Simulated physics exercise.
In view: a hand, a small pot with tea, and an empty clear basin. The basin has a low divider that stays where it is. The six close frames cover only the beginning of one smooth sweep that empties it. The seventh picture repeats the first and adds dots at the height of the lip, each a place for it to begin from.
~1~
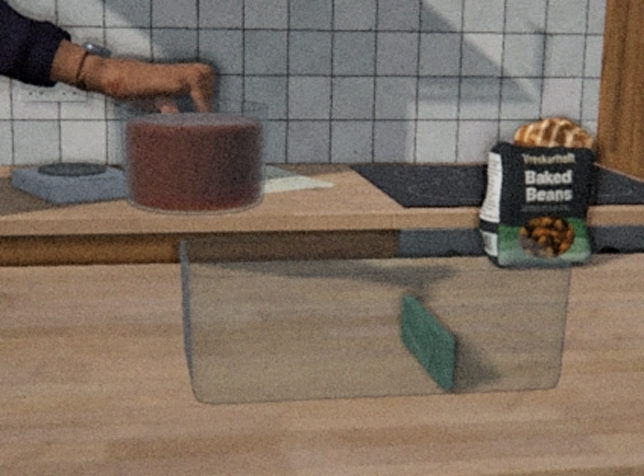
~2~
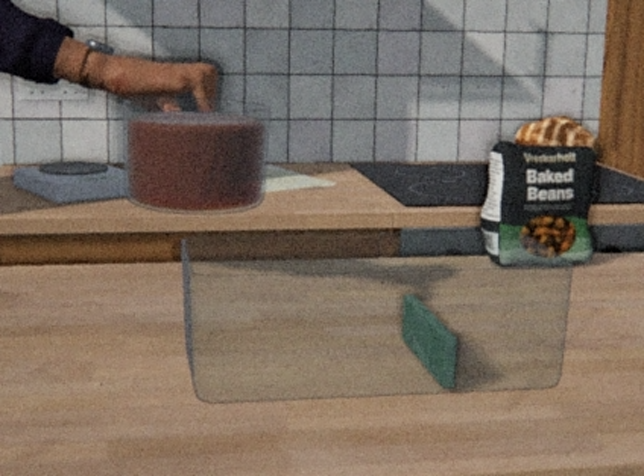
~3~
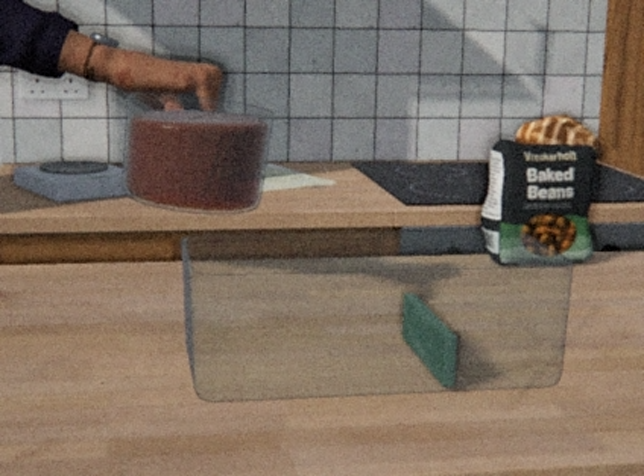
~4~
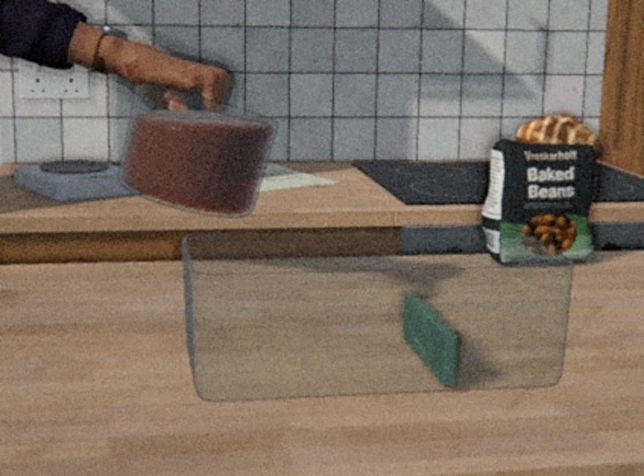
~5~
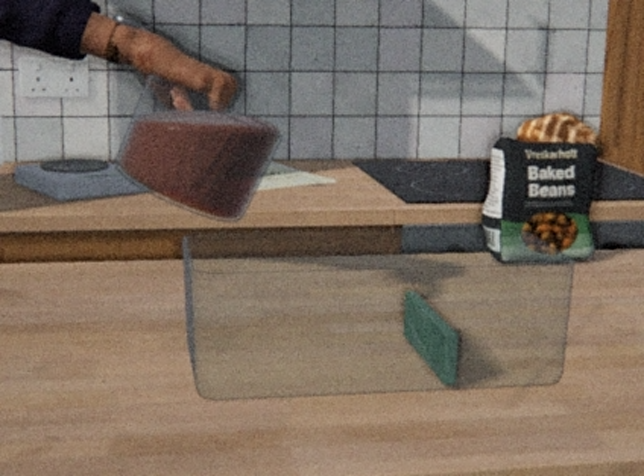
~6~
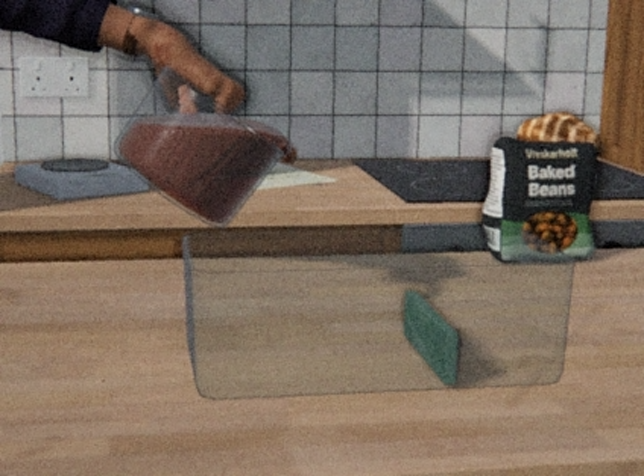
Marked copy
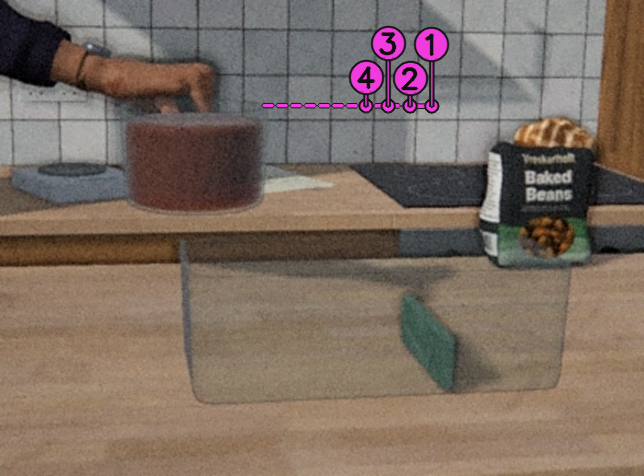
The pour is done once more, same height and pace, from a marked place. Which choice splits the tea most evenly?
Use dot 3.
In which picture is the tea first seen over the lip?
Picture 5.
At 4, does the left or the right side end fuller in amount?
More ends on the left.
In magenta, 1 at (431, 106); 2 at (410, 106); 3 at (388, 105); 4 at (366, 105).
Choosing 1, about 28 % ends left of the wall and 71 % right of it.
Choosing 2, about 36 % ends left of the wall and 63 % right of it.
Choosing 3, about 50 % ends left of the wall and 48 % right of it.
Choosing 4, about 69 % ends left of the wall and 29 % right of it.
